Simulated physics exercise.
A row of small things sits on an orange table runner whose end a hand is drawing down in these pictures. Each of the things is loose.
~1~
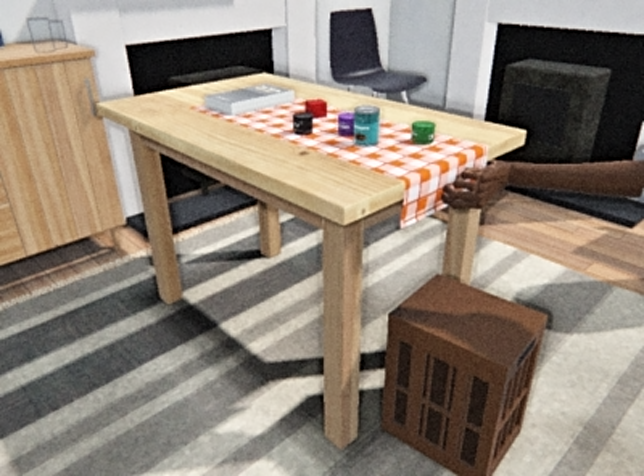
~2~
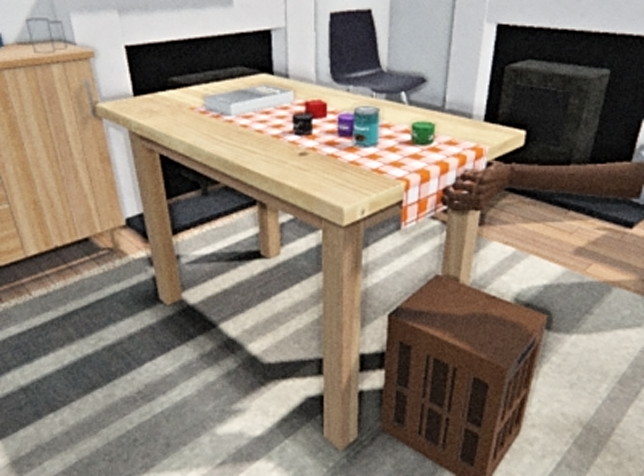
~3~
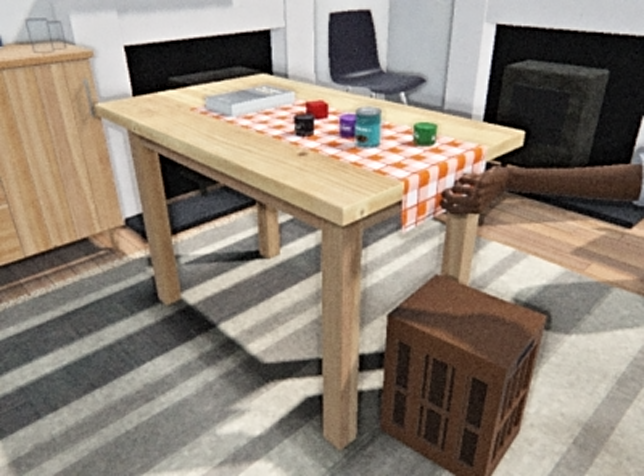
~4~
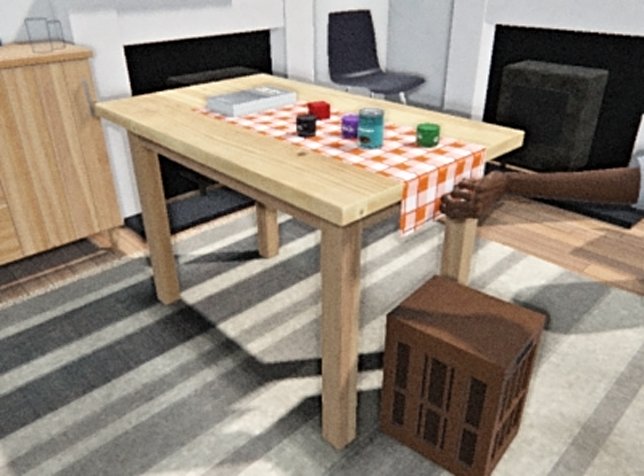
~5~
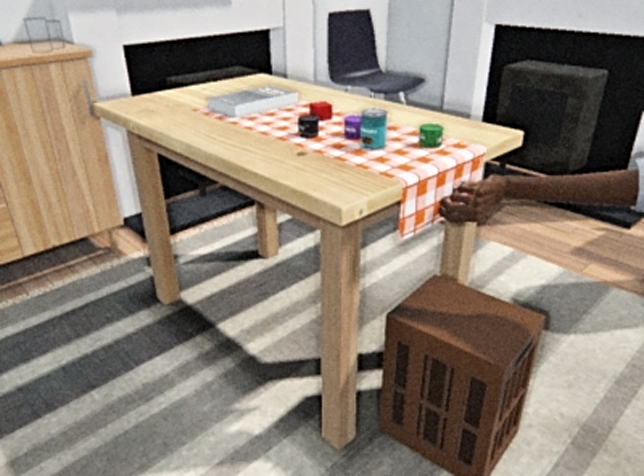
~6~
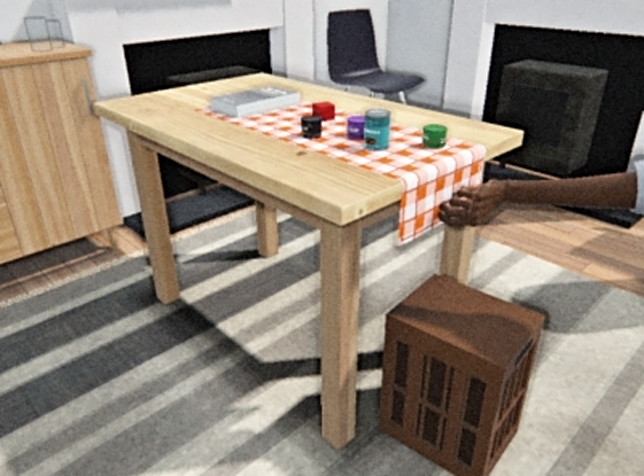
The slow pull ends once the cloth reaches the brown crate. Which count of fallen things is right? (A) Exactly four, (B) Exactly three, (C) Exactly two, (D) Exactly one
Exactly two (C).
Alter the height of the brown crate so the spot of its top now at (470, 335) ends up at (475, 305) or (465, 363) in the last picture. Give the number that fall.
Totals 1, 3.
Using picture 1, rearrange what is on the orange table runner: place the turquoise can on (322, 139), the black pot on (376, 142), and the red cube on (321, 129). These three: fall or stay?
The turquoise can ends up still aboard, the black pot ends up knocked off, the red cube ends up still aboard.
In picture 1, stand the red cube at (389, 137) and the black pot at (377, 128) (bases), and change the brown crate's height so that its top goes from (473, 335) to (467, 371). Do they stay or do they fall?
The red cube? Lost. The black pot? Lost.
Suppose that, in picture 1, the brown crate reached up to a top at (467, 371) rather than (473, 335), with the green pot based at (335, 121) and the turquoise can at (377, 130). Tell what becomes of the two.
Note: Green pot kept on top; turquoise can lost.
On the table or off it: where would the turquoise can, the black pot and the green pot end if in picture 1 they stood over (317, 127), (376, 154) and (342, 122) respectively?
Turquoise can - stays aboard, black pot - leaves the top, green pot - stays aboard.
Soon after, hem near (439, 251); all still up.
After that, hem on the crate; green pot gone.
And then, hem on the crate; green pot and turquoise can gone.
In the end, hem on the crate; green pot and turquoise can gone. The answer is two.
